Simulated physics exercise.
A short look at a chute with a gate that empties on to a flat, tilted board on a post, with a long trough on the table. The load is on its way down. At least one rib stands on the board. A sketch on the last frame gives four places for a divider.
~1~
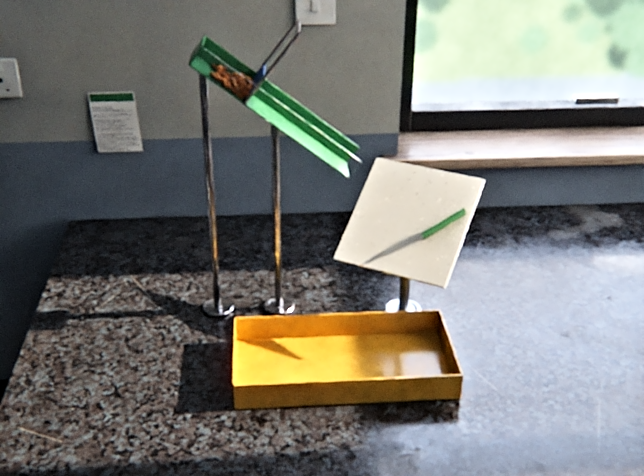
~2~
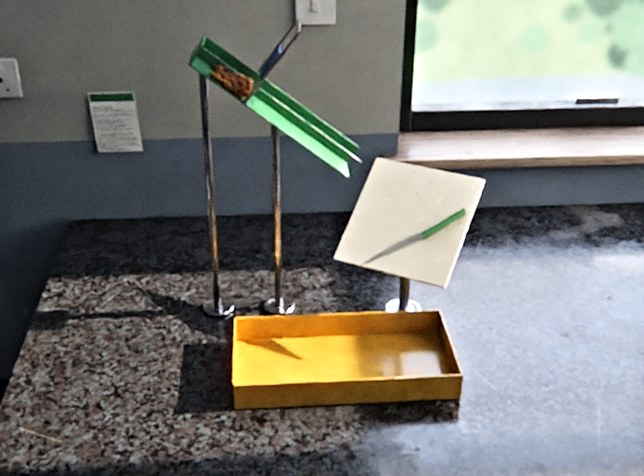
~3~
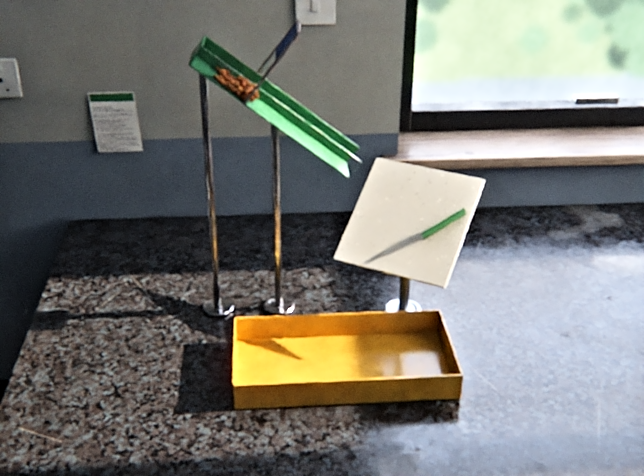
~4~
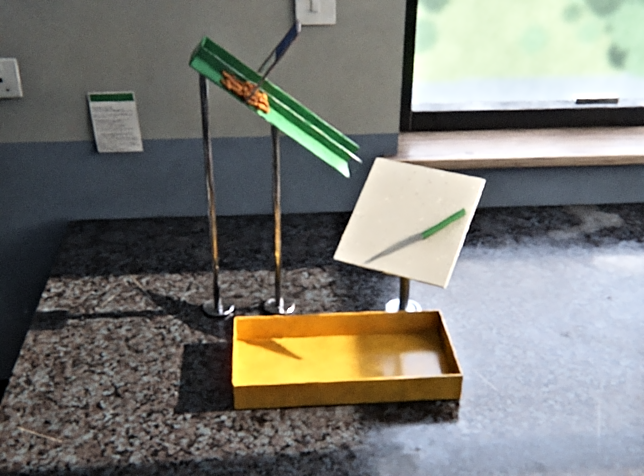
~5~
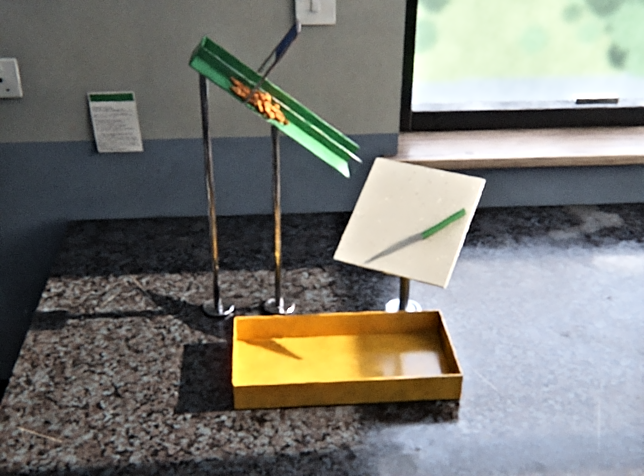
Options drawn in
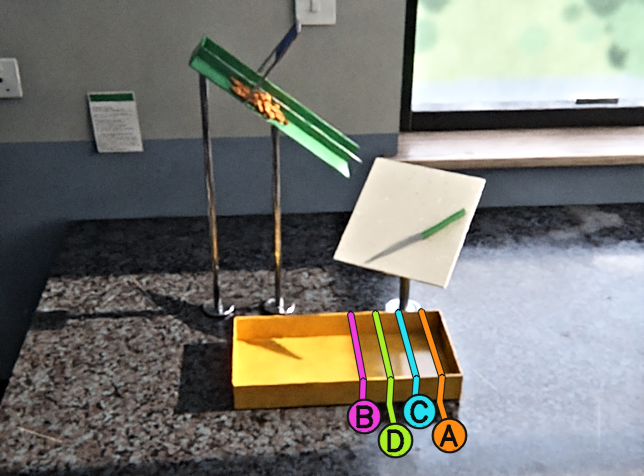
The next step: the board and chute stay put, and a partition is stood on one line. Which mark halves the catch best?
It is D.
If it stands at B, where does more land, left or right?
More lands on the right.
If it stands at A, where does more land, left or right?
More lands on the left.
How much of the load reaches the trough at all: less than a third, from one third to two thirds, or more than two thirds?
About that: More than two thirds.
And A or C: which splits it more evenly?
C it is.
On the marked copy, line A crosses the front rim at (441, 376); line B crosses the front rim at (363, 379); line C crosses the front rim at (416, 377); line D crosses the front rim at (390, 378).
With A, of what is caught, nearly all on the left of the divider, a small part on the right.
With B, of what is caught, a small part on the left of the divider, most on the right.
With C, of what is caught, most on the left of the divider, about a quarter on the right.
With D, of what is caught, about half on the left of the divider, about half on the right.
